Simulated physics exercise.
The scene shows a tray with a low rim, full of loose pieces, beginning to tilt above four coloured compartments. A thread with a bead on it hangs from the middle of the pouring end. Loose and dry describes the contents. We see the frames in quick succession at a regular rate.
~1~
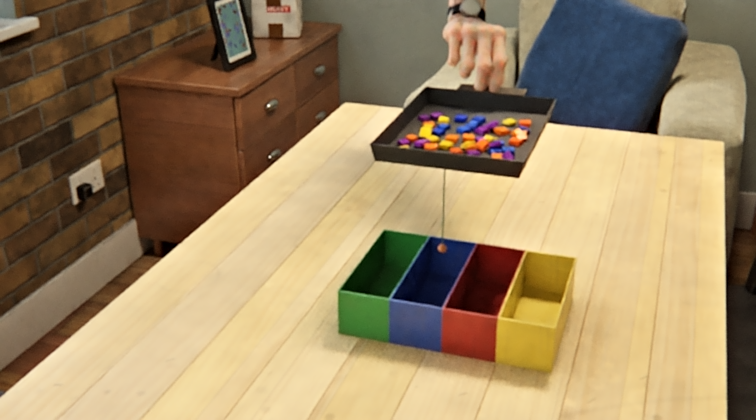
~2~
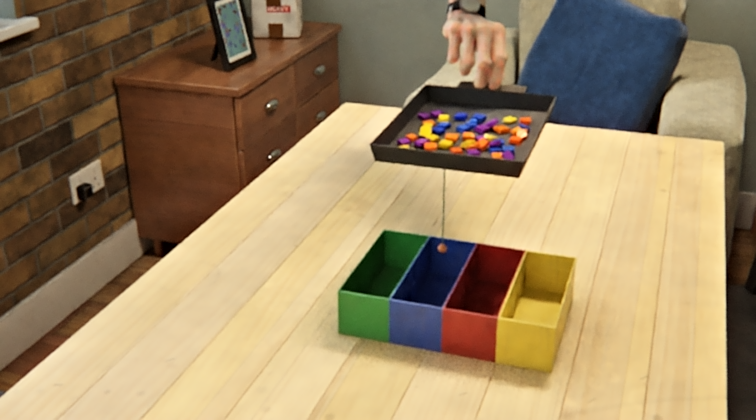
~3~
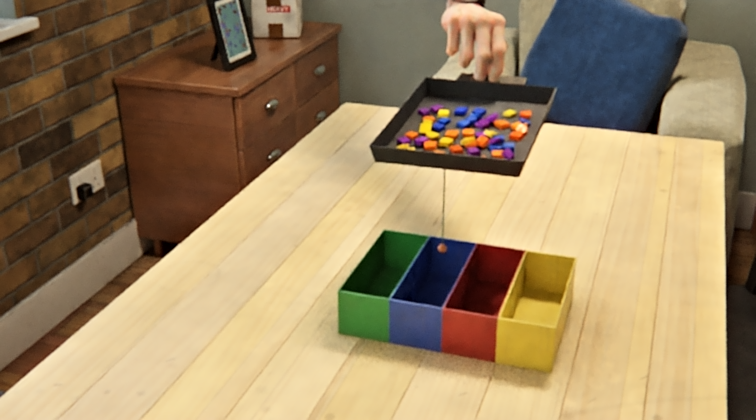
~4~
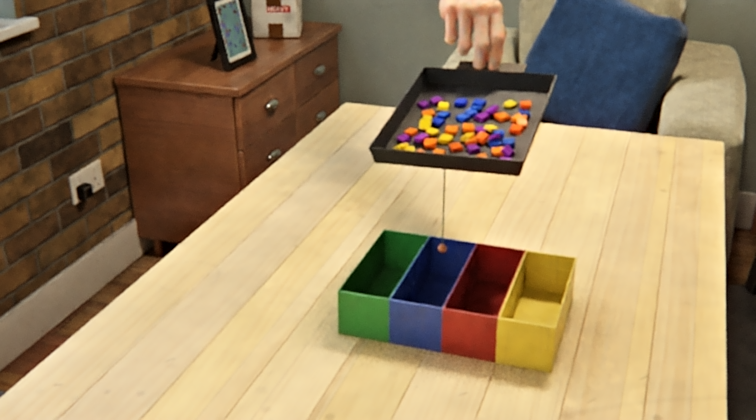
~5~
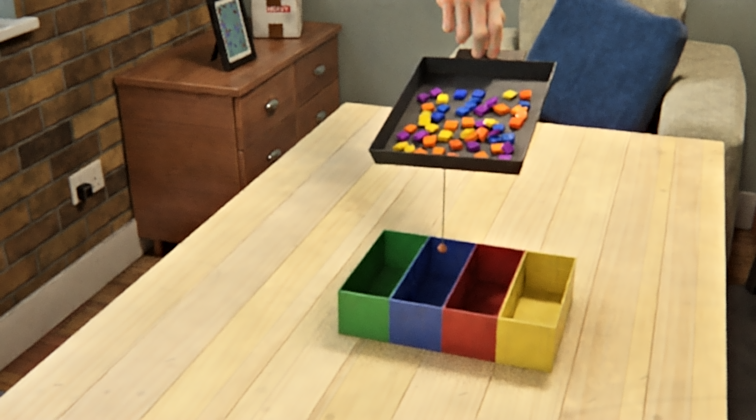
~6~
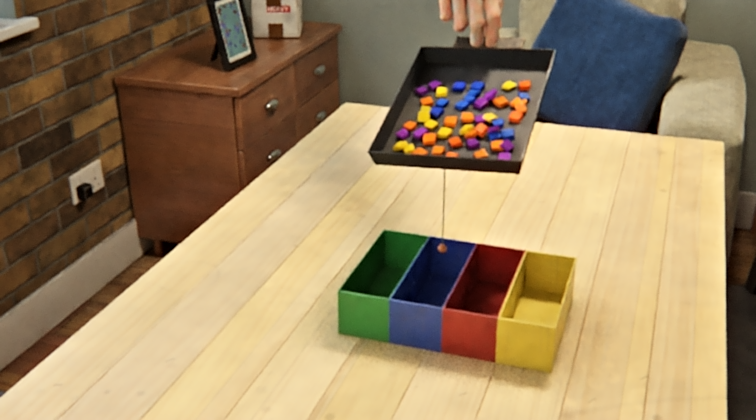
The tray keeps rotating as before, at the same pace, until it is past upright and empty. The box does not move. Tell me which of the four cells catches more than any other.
I would say the green cell.
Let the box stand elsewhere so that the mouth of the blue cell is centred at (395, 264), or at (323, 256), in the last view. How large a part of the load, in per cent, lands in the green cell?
Trial 1 around 20 percent, trial 2 around 0 percent.
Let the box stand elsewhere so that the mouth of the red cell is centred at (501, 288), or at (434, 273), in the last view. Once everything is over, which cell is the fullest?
Green, then the blue cell.
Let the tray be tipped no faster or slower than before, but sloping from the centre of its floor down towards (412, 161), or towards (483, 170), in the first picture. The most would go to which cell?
So the first one goes to the green cell and the second to the red one.
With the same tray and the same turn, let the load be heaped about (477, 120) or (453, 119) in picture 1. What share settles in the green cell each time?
Estimates in order: 60 percent, 70 percent.
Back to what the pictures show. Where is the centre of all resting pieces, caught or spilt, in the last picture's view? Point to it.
About pixel (386, 312).
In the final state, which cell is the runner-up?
The cell in blue.
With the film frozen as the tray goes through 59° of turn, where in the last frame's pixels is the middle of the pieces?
The load is centred around (439, 141).
Shortly afterwards, tray tipped steeply; the whole lot on the tray.
Next, tray tipped right over; all but a few on the tray; a little in the green cell; only a few in the blue cell; only a few falling or outside the box.
Some moments later, tray tipped past a quarter turn; near two thirds in the green cell; near a third in the blue cell; a little in the red cell; a little falling or outside the box.
In the end, tray tipped past a quarter turn; near two thirds in the green cell; near a third in the blue cell; a little in the red cell; none at all in the yellow cell; a little outside the box.
